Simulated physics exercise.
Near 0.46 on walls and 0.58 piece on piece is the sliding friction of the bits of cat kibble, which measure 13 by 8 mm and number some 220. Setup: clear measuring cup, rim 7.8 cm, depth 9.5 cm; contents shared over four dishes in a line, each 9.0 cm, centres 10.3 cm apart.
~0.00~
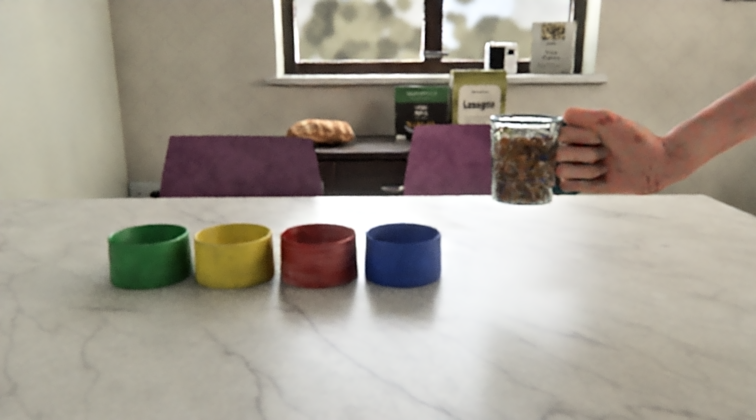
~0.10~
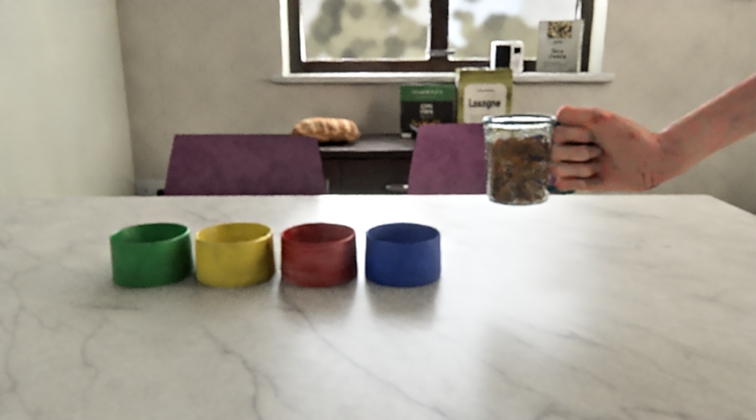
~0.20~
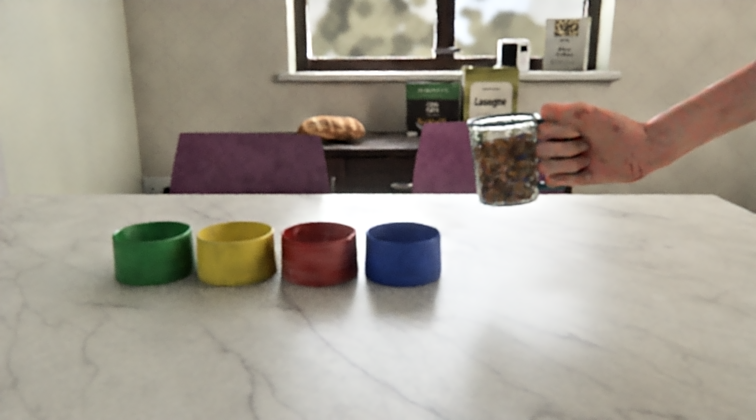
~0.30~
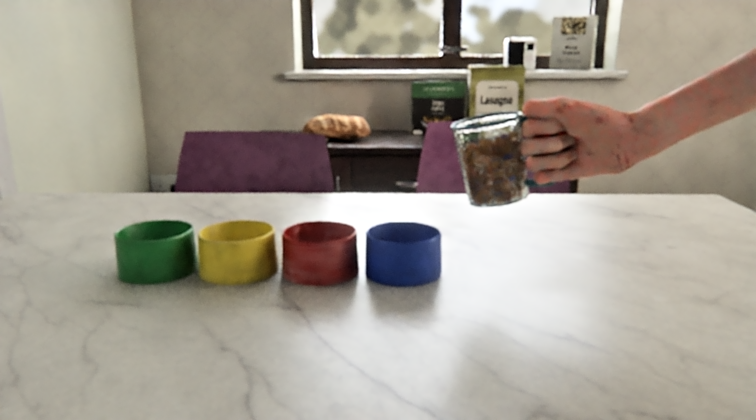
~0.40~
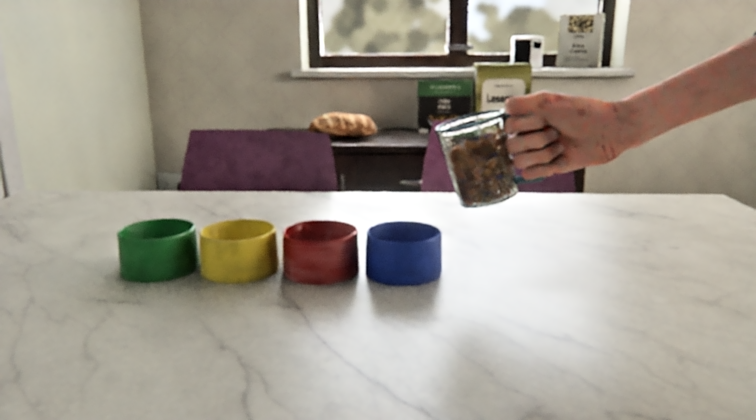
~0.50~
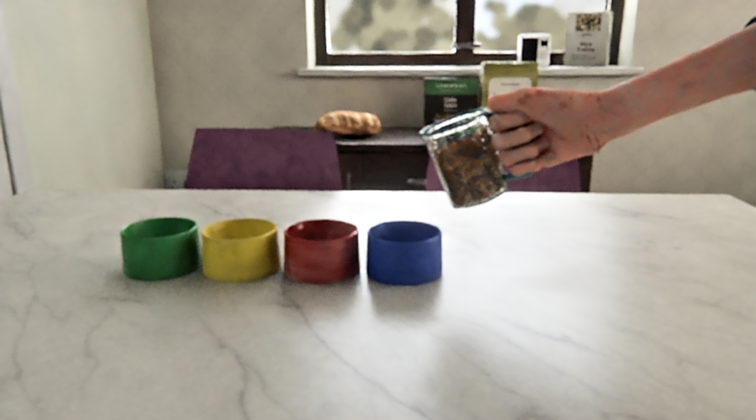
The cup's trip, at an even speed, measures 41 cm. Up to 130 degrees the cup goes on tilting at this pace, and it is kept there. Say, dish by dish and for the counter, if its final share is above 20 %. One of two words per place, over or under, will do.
Red dish - under, blue dish - under, green dish - over, yellow dish - under, counter - under.
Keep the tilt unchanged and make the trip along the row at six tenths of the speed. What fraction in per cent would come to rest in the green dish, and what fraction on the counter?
In that case green 0, counter 40.
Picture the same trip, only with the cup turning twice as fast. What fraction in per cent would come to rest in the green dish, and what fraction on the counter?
Shares - green: 0, counter: 20.
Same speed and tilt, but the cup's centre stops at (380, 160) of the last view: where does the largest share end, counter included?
Red.
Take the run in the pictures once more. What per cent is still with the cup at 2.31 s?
Roughly 90 per cent, give or take.
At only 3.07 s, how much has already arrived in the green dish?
About 95 percent up to now.
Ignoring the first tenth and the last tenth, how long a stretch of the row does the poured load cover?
Roughly 6 cm of the row.
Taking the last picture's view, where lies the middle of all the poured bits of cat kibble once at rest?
My guess is close to (160, 247).
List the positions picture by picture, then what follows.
Cup at (524, 159), tilt 0 degrees, lip at (493, 119), moved 0.0 cm; middle of the pieces at (520, 166); blue dish at (403, 233); red dish at (318, 233); yellow dish at (234, 234); green dish at (149, 235), in the first picture.
Cup at (518, 160), tilt 2 degrees, lip at (486, 120), moved 0.7 cm; middle of the pieces at (515, 166), in the second picture.
Cup at (505, 160), tilt 7 degrees, lip at (469, 123), moved 2.2 cm; middle of the pieces at (503, 166), in the third picture.
Cup at (492, 160), tilt 11 degrees, lip at (453, 126), moved 3.8 cm; middle of the pieces at (491, 166), in the fourth picture.
Cup at (479, 160), tilt 16 degrees, lip at (437, 130), moved 5.4 cm; middle of the pieces at (478, 166), in the fifth picture.
Cup at (467, 159), tilt 21 degrees, lip at (422, 133), moved 6.9 cm; middle of the pieces at (466, 166); blue dish at (405, 231); red dish at (321, 230); yellow dish at (240, 229); green dish at (160, 228). Its pace works out near 45 degrees a second; the hand travels 16 cm a second, in the sixth picture.
After 1.59 s, tilt 71 degrees; cup holds 100 %.
After 2.31 s, tilt 105 degrees; cup holds 90 %, green 5 %, yellow 5 %.
After 3.07 s, tilt 130 degrees; cup holds 0 %, green 95 %, yellow 5 %.
At rest (3.4 s), red 0 %, blue 0 %, green 95 %, yellow 5 %, counter 5 %.
